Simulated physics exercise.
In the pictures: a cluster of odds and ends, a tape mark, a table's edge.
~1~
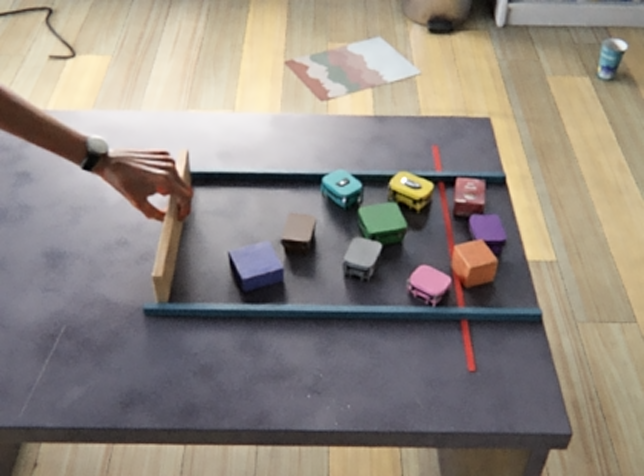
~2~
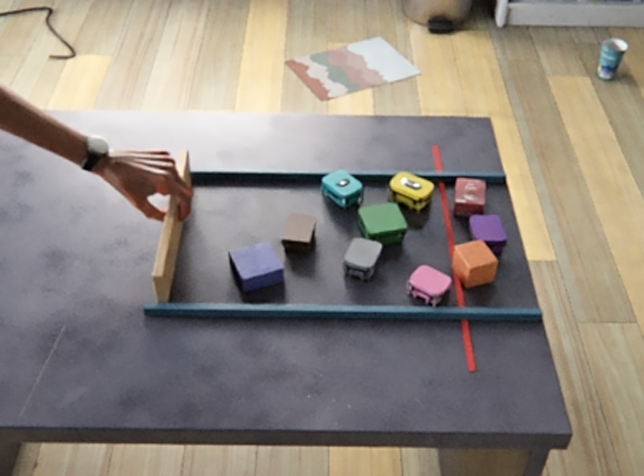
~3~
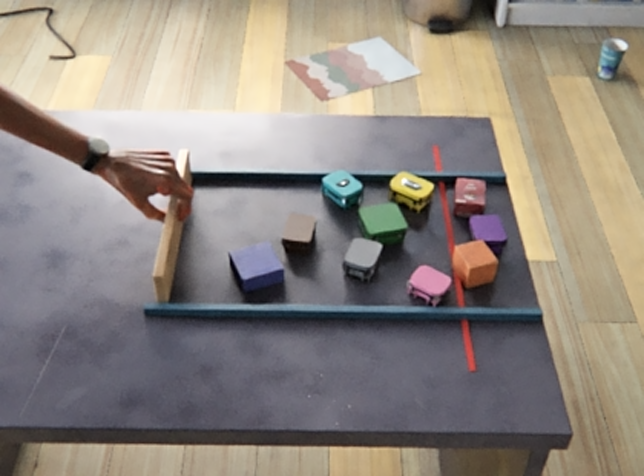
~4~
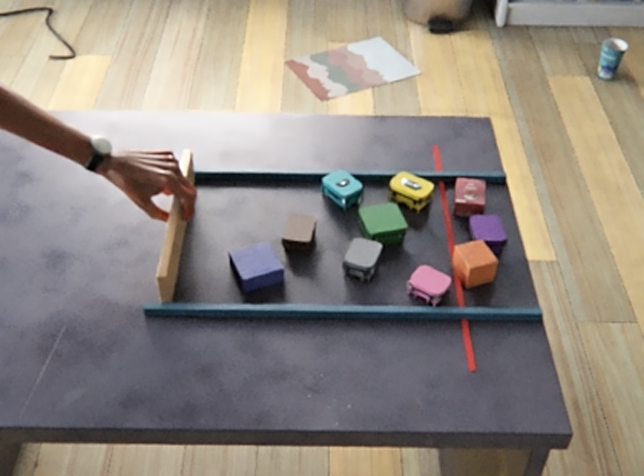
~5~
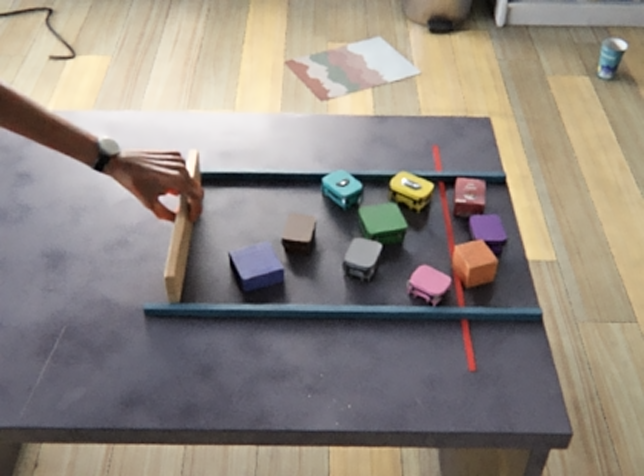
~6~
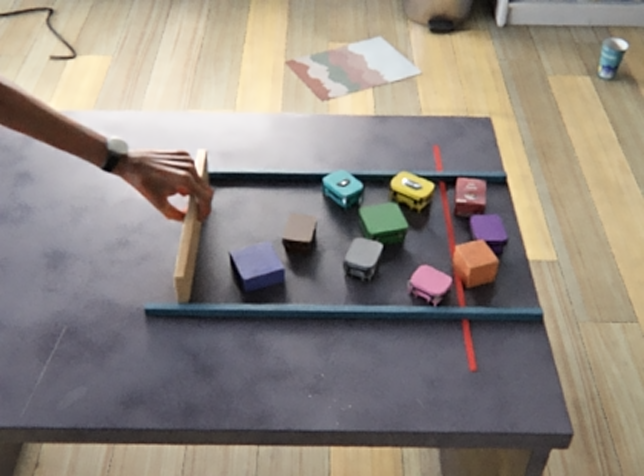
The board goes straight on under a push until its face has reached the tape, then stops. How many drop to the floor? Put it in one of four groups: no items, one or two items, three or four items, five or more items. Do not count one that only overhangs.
Okay, so the number that tips off the end comes to three or four, I'd say.
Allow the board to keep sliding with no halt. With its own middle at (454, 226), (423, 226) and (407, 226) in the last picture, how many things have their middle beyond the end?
3, 0 and 0.
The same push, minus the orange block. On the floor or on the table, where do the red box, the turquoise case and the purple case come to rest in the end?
Red box - gone, turquoise case - safe, purple case - gone.
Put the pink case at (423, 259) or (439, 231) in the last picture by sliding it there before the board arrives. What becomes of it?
Results in order - down; down.
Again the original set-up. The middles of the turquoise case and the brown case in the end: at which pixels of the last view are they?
The turquoise case ends at (459, 198) and the brown case at (466, 235).
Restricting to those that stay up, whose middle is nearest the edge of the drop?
It's the pink case that is foremost.
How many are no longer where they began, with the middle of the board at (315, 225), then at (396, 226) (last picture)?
At the one place 3, at the other 9.
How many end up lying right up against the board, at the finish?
It's touching 3 at the end.
A little later, none off yet; purple case at rest near (487, 235); red box at rest near (470, 198); orange block at rest near (475, 263).
Next, none off yet; purple case shifted a little near (499, 236); red box shifted about its own width near (495, 198); orange block shifted about its own width near (512, 266).
When it is over, the number that fall off is three or four; down, orange block, red box and purple case.
